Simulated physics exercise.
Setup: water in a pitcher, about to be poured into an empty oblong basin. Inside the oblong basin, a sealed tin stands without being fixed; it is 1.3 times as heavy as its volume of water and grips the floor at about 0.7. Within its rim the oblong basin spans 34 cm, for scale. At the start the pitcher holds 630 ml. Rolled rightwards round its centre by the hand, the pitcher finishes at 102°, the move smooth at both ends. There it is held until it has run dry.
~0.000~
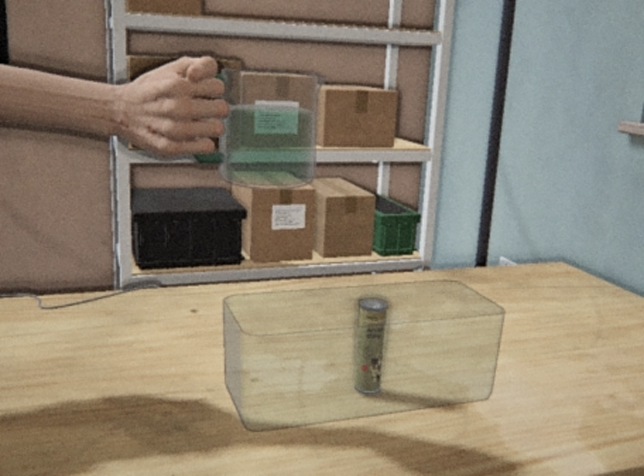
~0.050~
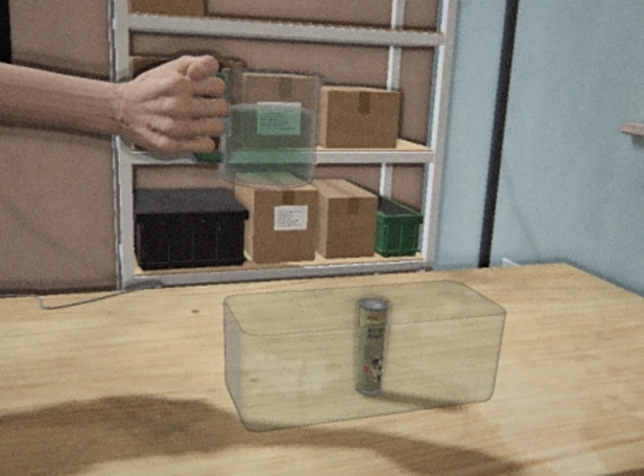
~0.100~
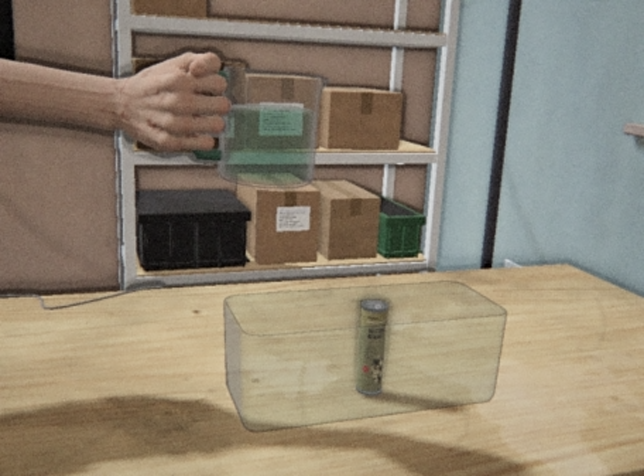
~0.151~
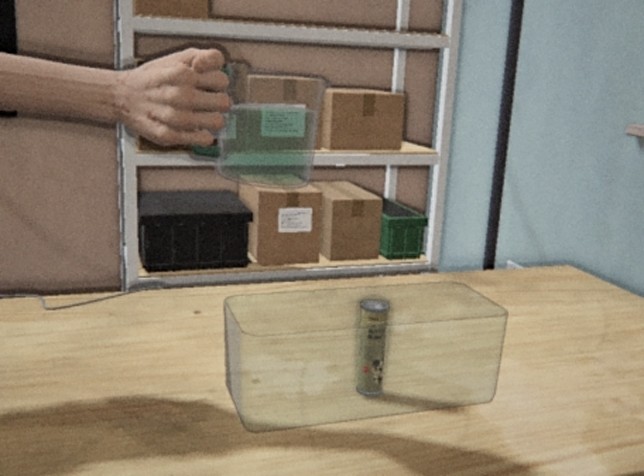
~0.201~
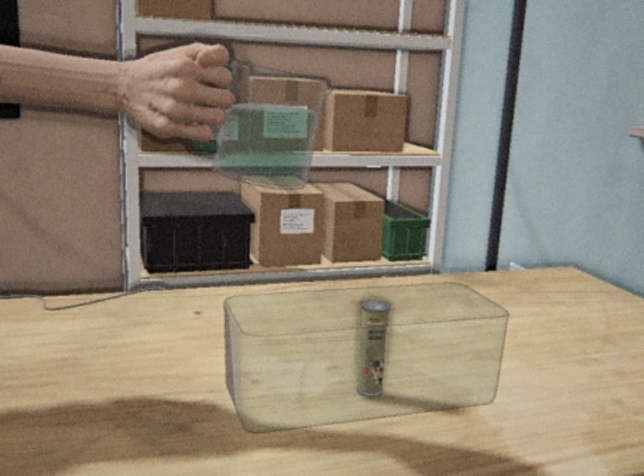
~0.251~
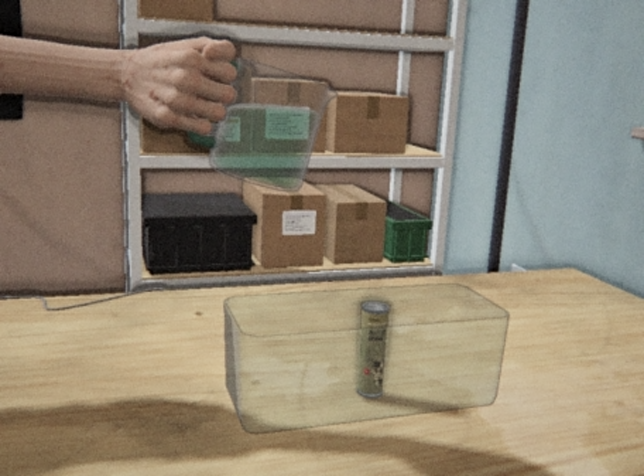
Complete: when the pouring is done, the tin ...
... is still on its feet.
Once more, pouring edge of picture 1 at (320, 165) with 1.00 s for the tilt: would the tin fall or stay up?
After that, the tin overturns.
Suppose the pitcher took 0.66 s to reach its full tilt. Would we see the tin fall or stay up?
So the tin will hold steady.
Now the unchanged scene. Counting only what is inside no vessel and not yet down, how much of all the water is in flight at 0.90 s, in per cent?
Estimated airborne part: Roughly 36 per cent.
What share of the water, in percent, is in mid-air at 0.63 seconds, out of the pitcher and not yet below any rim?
Near 10 per cent at that time.
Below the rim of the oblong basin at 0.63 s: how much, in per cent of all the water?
The basin holds roughly 0 in a hundred parts at that moment.
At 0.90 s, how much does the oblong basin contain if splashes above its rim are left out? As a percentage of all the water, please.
Close to 28 in a hundred.
After 0.63 s the tilt is 71° and 89 per cent is still to pour; the tin stands where it began.
After 0.90 s the tilt is 100° and 35 per cent is still to pour; the tin stands where it began.
After 1.19 s the tilt is 102° and 7 per cent is still to pour; the tin stands where it began.
After 1.50 s the tilt is 102° and 1 per cent is still to pour; the tin stands where it began.
In the end the tin stands where it began.
